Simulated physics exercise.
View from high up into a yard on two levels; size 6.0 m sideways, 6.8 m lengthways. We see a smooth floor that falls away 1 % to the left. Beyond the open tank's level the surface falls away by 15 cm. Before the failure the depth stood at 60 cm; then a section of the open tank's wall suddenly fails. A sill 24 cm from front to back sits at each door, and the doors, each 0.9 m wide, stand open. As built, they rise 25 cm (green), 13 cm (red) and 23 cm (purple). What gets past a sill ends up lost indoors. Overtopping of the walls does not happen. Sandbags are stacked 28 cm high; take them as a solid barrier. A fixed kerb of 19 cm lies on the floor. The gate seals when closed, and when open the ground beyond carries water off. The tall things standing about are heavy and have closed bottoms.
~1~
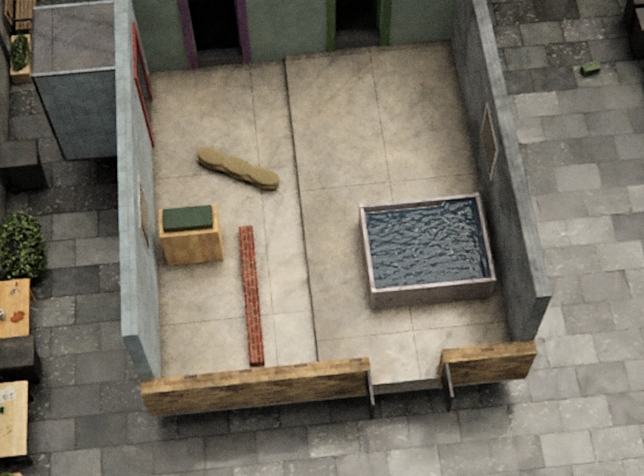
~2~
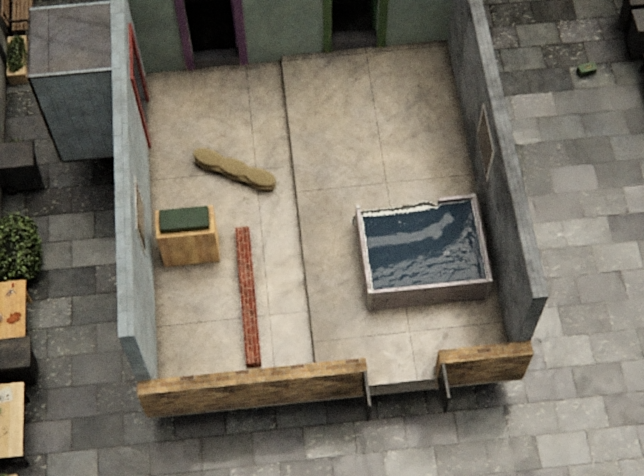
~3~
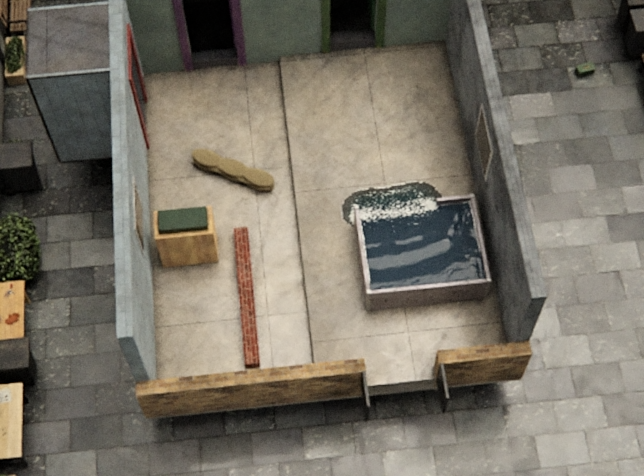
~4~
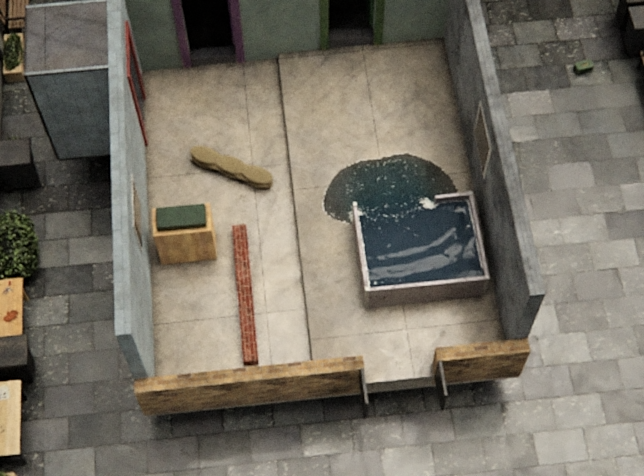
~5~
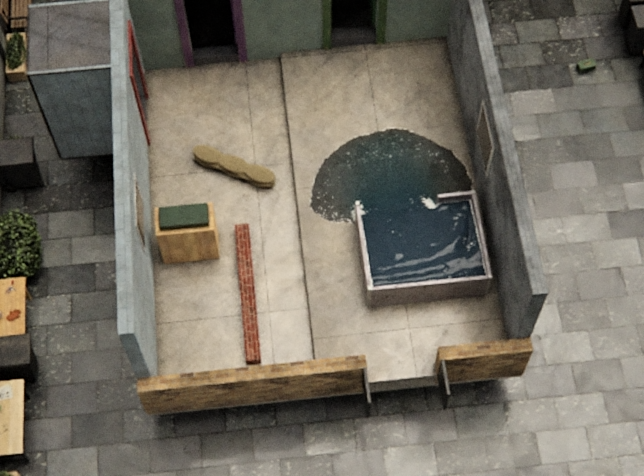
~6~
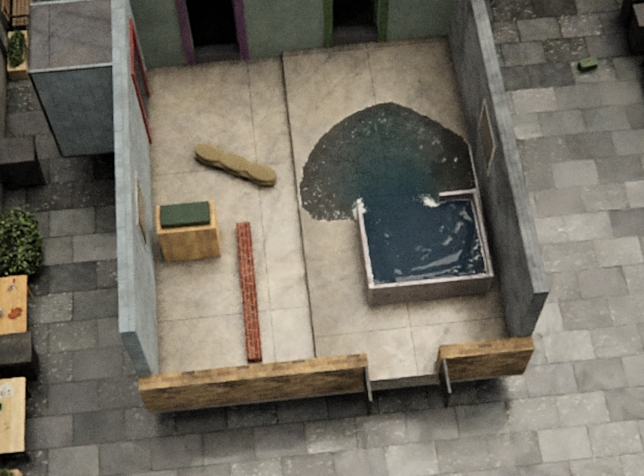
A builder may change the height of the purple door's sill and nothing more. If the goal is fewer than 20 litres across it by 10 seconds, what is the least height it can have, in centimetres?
The least height is roughly 10 cm.
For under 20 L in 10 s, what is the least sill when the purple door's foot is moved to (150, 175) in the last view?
Around 7.0 cm would do it.
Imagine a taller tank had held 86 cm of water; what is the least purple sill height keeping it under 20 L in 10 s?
About 15 cm.
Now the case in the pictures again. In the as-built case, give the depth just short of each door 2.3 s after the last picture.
Green 20, red 5, purple 14 cm.
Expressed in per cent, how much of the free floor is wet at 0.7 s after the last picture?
Wet share: Near 35 %.
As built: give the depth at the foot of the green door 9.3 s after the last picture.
The depth there is around 5.0 cm.
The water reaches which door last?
That would be the red one.
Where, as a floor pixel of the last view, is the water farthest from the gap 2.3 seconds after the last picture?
(147, 73).
Then, 0.7 s after the last picture water covers 35 % of the floor, deepest (30 cm) near (372, 216); it has not reached the purple door.
Then, 2.3 s after the last picture water covers 45 % of the floor, deepest (36 cm) near (147, 73); 14 cm at the purple door, 0 litres in over its 23 cm sill.
Then, 9.3 s after the last picture water covers 80 % of the floor, deepest (14 cm) near (174, 232); 11 cm at the purple door, 0 litres in over its 23 cm sill.
At the purple door as built, the water peaked near 16 cm, 1.9 s after the last picture.
Run again over the same 10 s with other heights there, 34 litres in over 9 cm, 7 litres over 12 cm. The limit of 20 litres is kept from about 10 cm up.
